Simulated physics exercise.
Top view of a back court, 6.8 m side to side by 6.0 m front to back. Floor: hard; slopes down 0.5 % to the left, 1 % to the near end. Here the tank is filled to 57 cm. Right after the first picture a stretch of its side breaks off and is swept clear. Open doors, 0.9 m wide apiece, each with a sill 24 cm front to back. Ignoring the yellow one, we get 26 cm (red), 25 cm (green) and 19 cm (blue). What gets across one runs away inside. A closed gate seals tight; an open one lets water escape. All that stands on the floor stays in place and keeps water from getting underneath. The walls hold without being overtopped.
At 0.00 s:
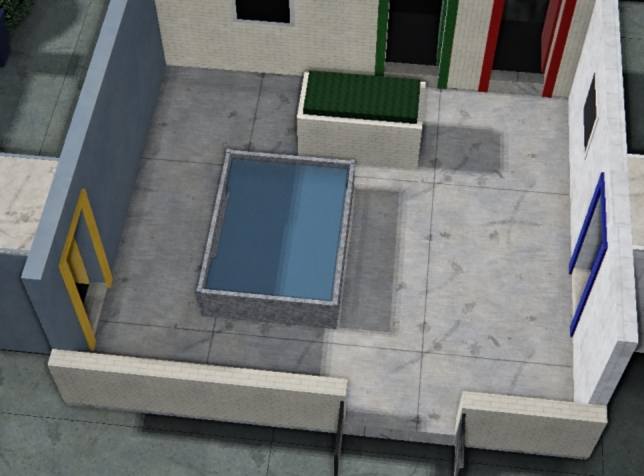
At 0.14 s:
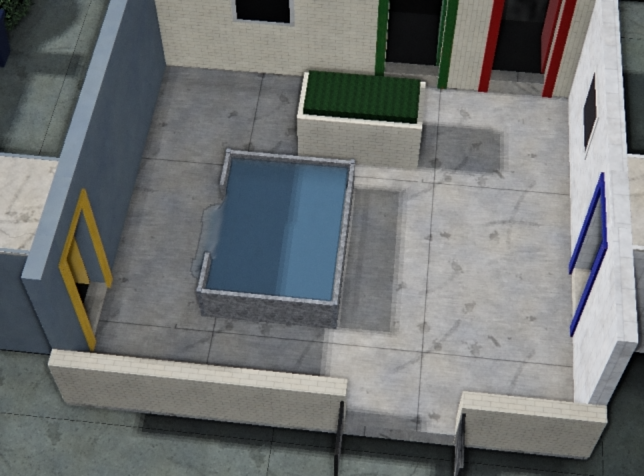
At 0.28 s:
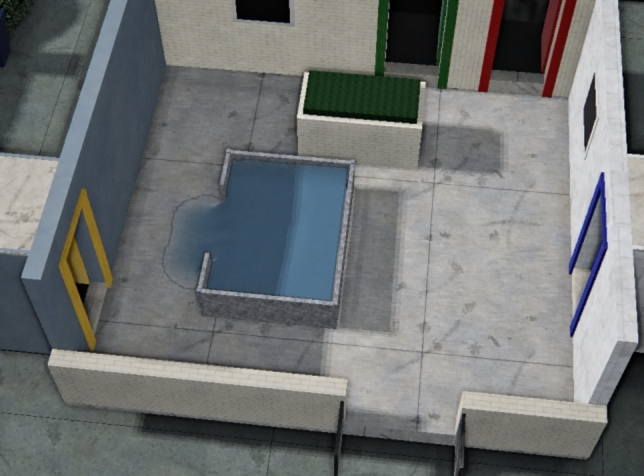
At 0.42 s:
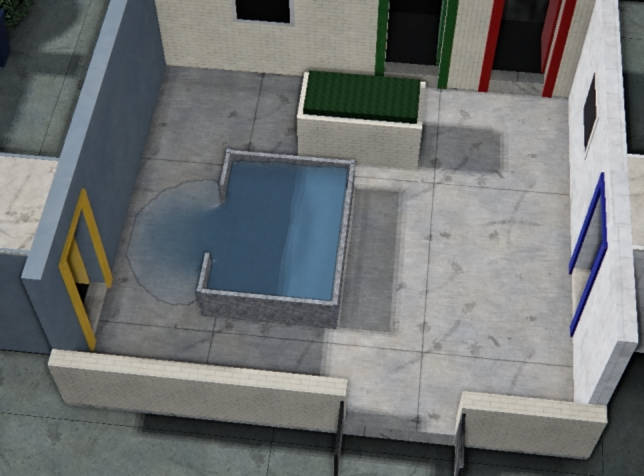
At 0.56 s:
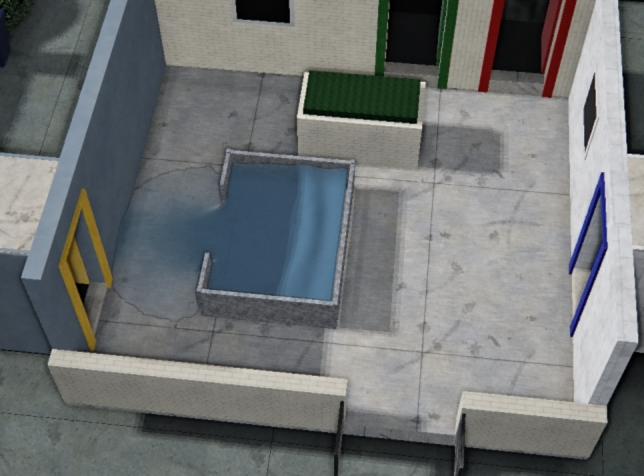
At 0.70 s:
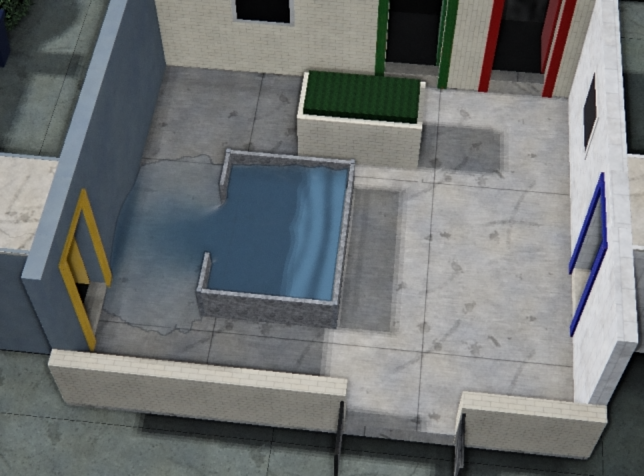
A walled back court with a grey paved floor is seen from high above by a camera that stays still. A stone-edged tank of blue water stands left of centre, with a green-topped pale block behind it, a yellow doorway at left, a blue one at right, and green and red ones at the back. The tank's left side opens in a gap, and water pours out, spreading leftward across the paving in a widening, thinning sheet while ripples cross the tank.
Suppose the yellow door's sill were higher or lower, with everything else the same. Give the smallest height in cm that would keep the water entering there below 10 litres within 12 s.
Roughly 18 cm.
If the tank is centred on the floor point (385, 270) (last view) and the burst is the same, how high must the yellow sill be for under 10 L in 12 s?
It should be around 21 cm high.
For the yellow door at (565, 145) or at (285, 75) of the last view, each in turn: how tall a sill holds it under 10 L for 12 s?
Roughly 7.5 cm for the first and 7.0 cm for the second.
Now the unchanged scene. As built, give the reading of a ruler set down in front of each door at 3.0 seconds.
Depths in cm - yellow: 15, red: 0, green: 0, blue: 0.
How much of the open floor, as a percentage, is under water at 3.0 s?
About 40 per cent.
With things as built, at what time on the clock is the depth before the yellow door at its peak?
Some 1.8 s, more or less.
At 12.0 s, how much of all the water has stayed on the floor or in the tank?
About 92 in every hundred.
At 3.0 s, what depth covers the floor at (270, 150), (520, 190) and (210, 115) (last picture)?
Depth: About 1, 0, 5 cm.
After 1.4 s water covers 15 % of the floor, deepest (42 cm) near (135, 233); 19 cm at the yellow door, 1 litre in over its 14 cm sill.
After 3.0 s water covers 40 % of the floor, deepest (30 cm) near (84, 381); 15 cm at the yellow door, 19 litres in over its 14 cm sill.
After 12.0 s water covers 100 % of the floor, deepest (11 cm) near (84, 381); 8 cm at the yellow door, 27 litres in over its 14 cm sill.
At the yellow door as built, the water arrived by 0.8 s and peaked near 20 cm at 1.8 s.
Run again over the same 12 s with other heights there, 18 litres in over 15.5 cm, 4 litres over 21 cm. The limit of 10 litres is kept from about 18 cm up.
